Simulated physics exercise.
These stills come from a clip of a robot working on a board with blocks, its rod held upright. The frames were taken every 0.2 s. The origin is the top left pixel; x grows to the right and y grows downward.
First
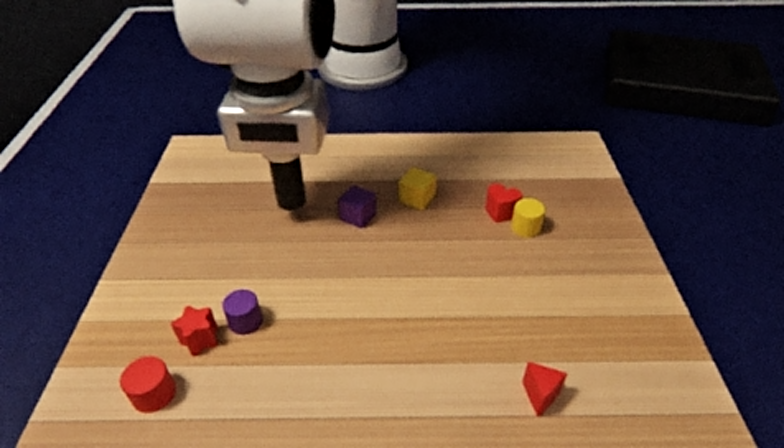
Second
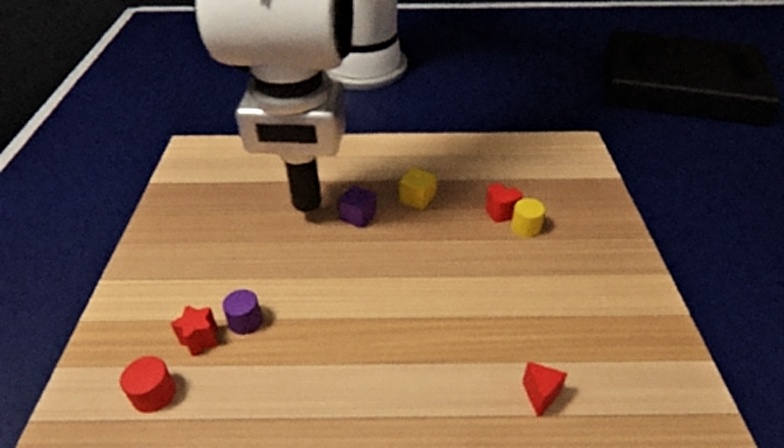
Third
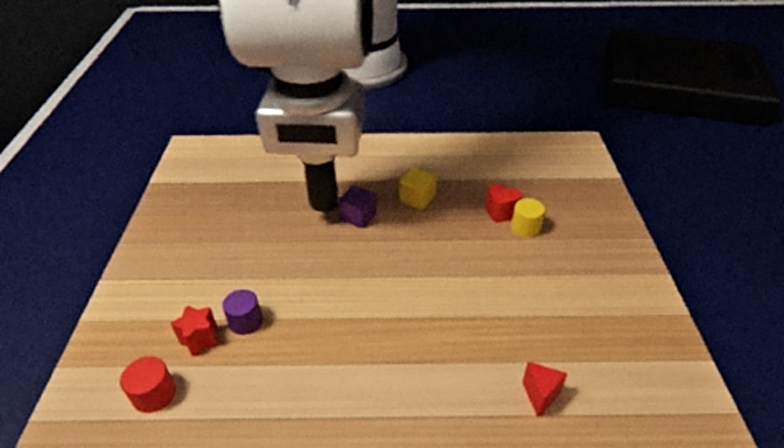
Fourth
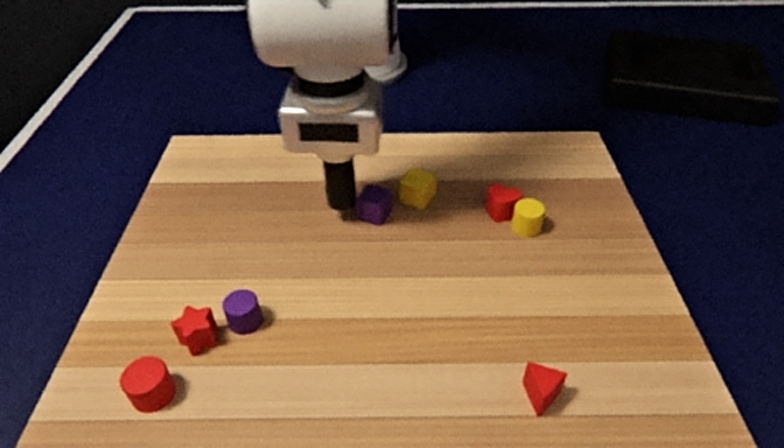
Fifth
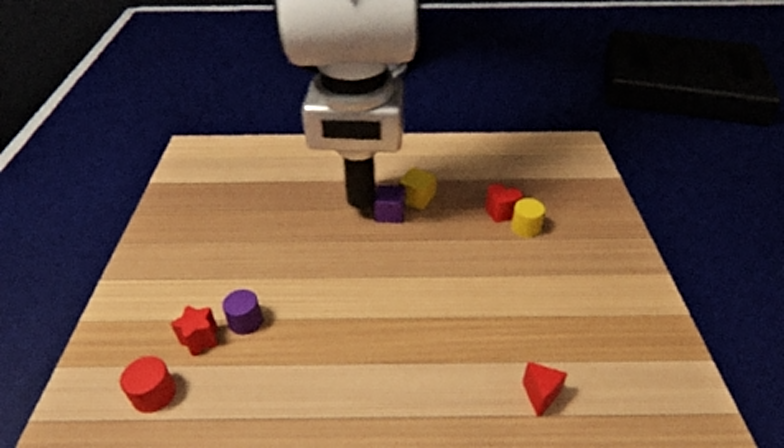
At the start, a robot arm holds a dark rod over a wooden board, left of a purple block, with yellow and red blocks scattered around. The arm moves right and meets the purple block, then pushes it a short way right, up close to the yellow four-sided block.
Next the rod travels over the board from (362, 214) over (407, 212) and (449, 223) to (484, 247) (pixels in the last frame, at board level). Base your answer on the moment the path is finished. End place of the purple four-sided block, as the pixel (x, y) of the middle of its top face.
Top centre: (515, 219).
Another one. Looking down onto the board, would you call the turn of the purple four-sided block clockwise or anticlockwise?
From above, the turn goes anticlockwise.
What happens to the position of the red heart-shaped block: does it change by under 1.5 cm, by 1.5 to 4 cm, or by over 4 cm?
The shift is below 1.5 cm.
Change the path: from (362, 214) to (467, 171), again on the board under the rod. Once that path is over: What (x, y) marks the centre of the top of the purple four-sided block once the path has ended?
Roughly at (417, 194).
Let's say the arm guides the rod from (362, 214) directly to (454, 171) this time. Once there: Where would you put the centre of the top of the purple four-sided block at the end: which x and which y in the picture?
My best guess is (414, 193).
On the path given first. One third of the way, rod (408, 198); purple four-sided block (435, 198), turned 15° clockwise; yellow four-sided block (422, 176).
Two thirds of the way, rod (450, 209); purple four-sided block (480, 208); yellow four-sided block (423, 175), turned 15° anticlockwise.
At the end, rod (486, 233); purple four-sided block (515, 219), turned 40° anticlockwise; yellow four-sided block (423, 175), turned 15° anticlockwise; red heart-shaped block (509, 193), turned 25° anticlockwise; yellow cylinder (536, 207).
